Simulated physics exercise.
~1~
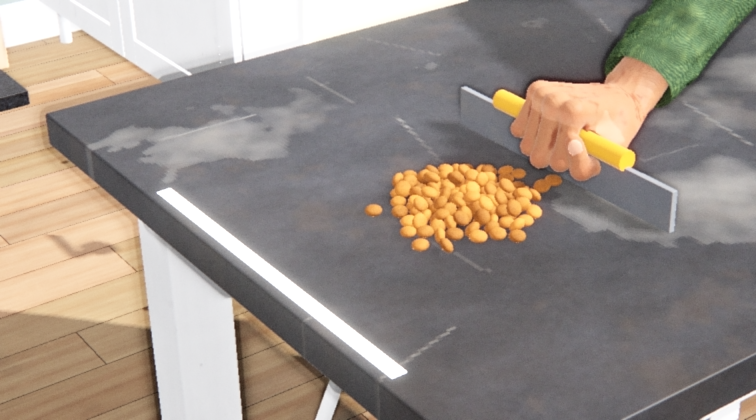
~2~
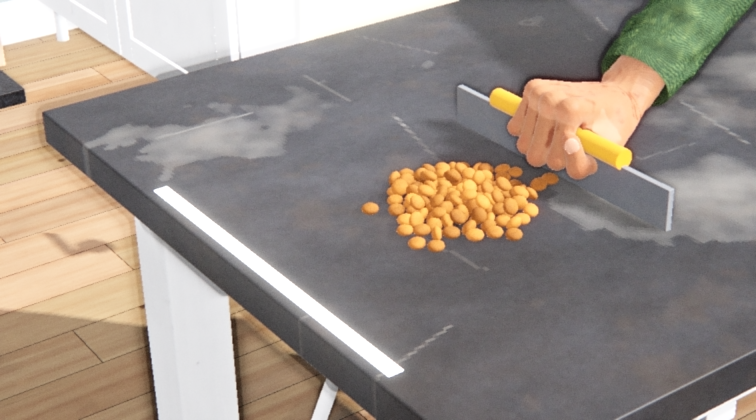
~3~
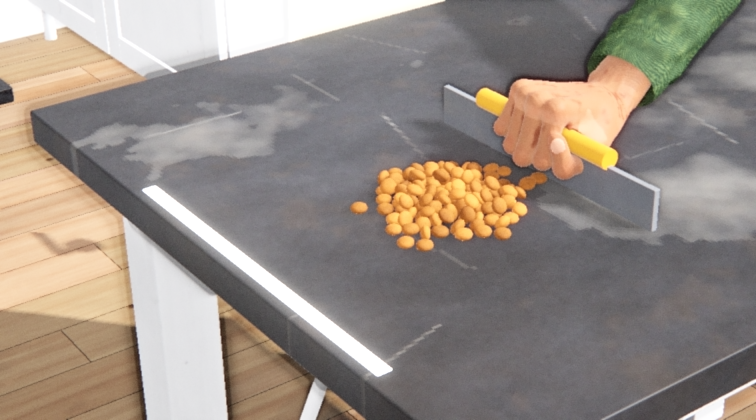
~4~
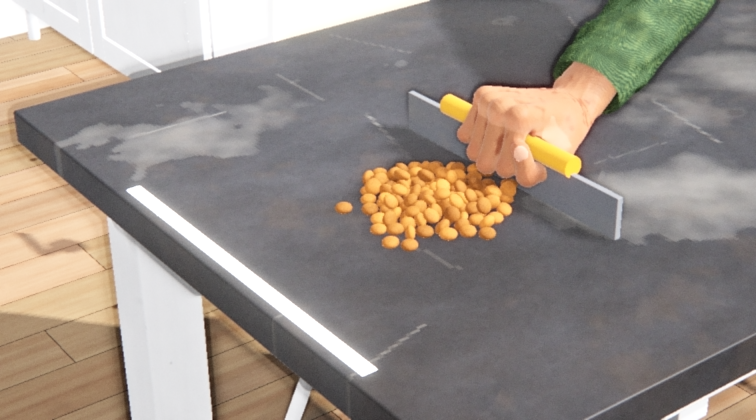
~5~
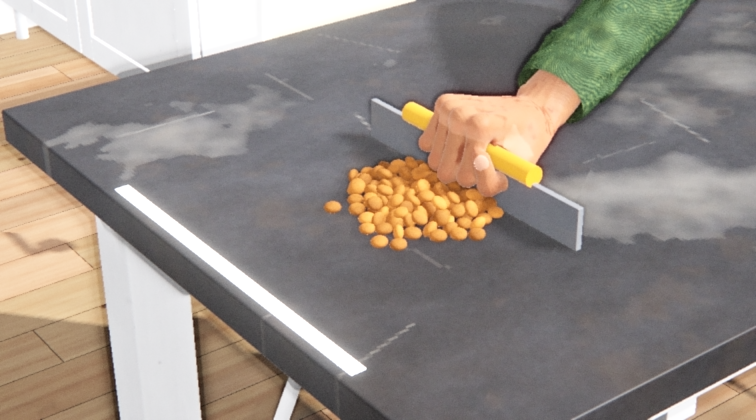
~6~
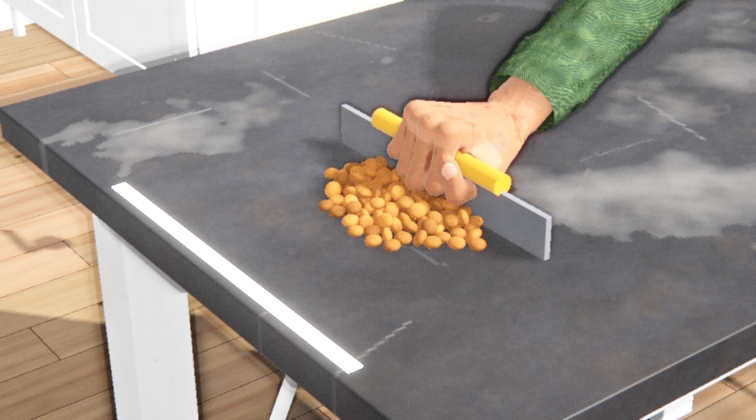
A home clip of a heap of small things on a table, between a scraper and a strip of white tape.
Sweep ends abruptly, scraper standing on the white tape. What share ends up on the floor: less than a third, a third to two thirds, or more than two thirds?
More than two thirds.
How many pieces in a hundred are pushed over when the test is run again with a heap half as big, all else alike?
100 per cent, roughly.
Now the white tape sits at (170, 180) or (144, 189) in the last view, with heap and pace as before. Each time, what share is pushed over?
First try close to 40 percent, second try close to 80 percent.
Just after the last frame, scraper still moving, near (329, 194); heap all on the table, its front near (261, 271).
A moment on, scraper stopped at the white tape; heap the larger part over the edge.
Further on, scraper stopped at the white tape; heap every one over the edge.
When it is over, scraper stopped at the white tape; heap every one over the edge.
